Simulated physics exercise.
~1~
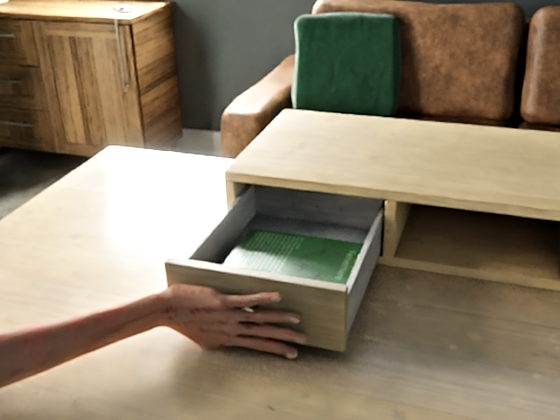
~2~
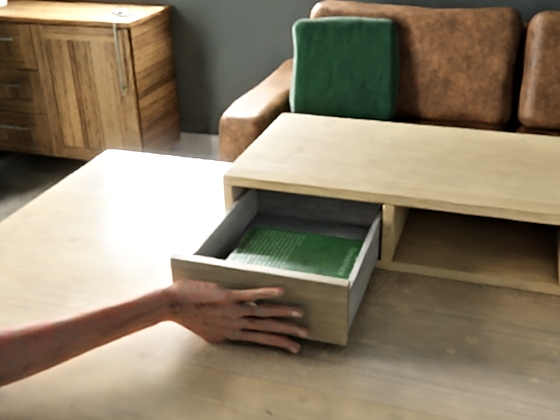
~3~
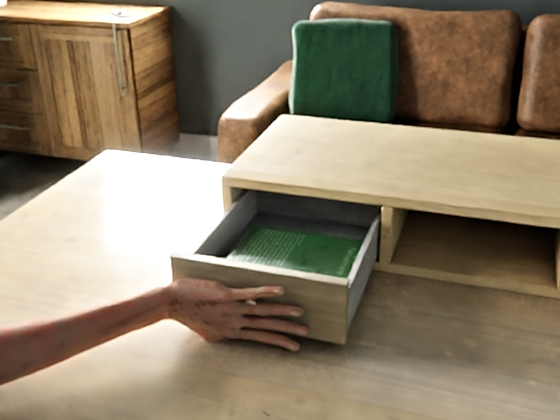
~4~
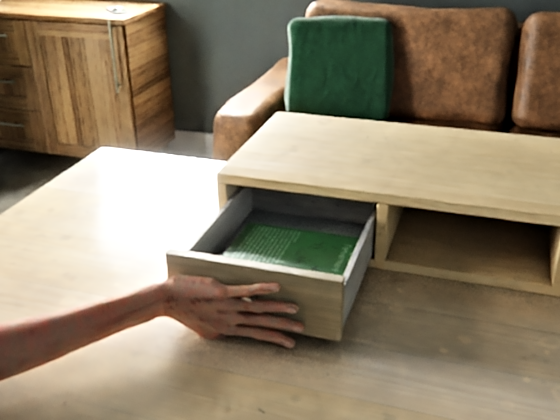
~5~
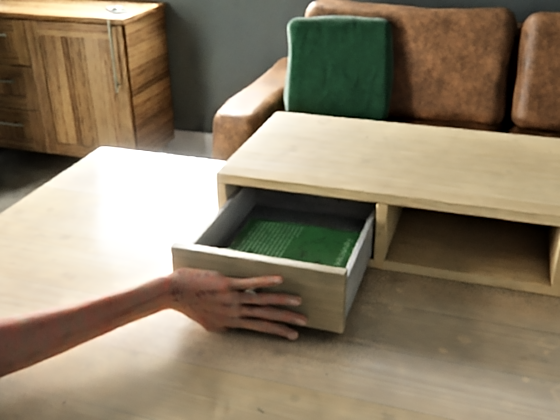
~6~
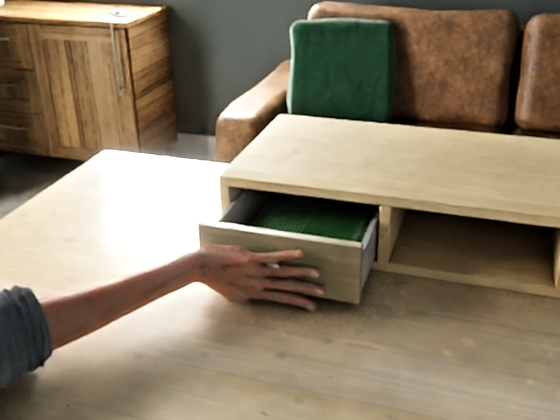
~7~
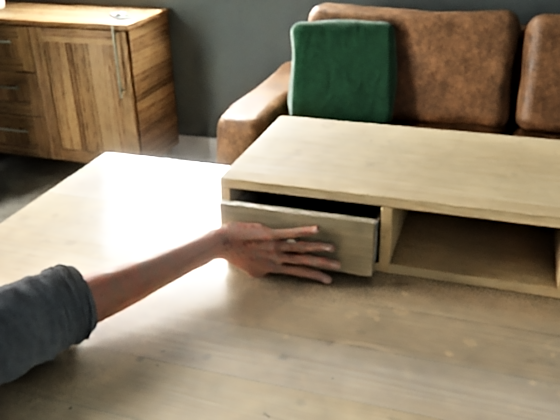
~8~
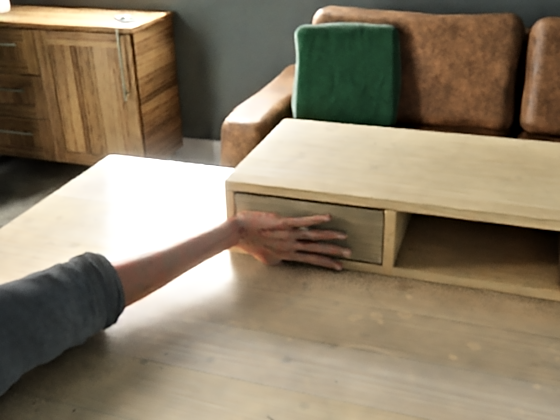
In a living room with a brown leather sofa, a hand rests on the front of an open wooden drawer holding a flat green item, barely moving it at first, then pushes it steadily inward until it shuts flush, hiding the item from view.
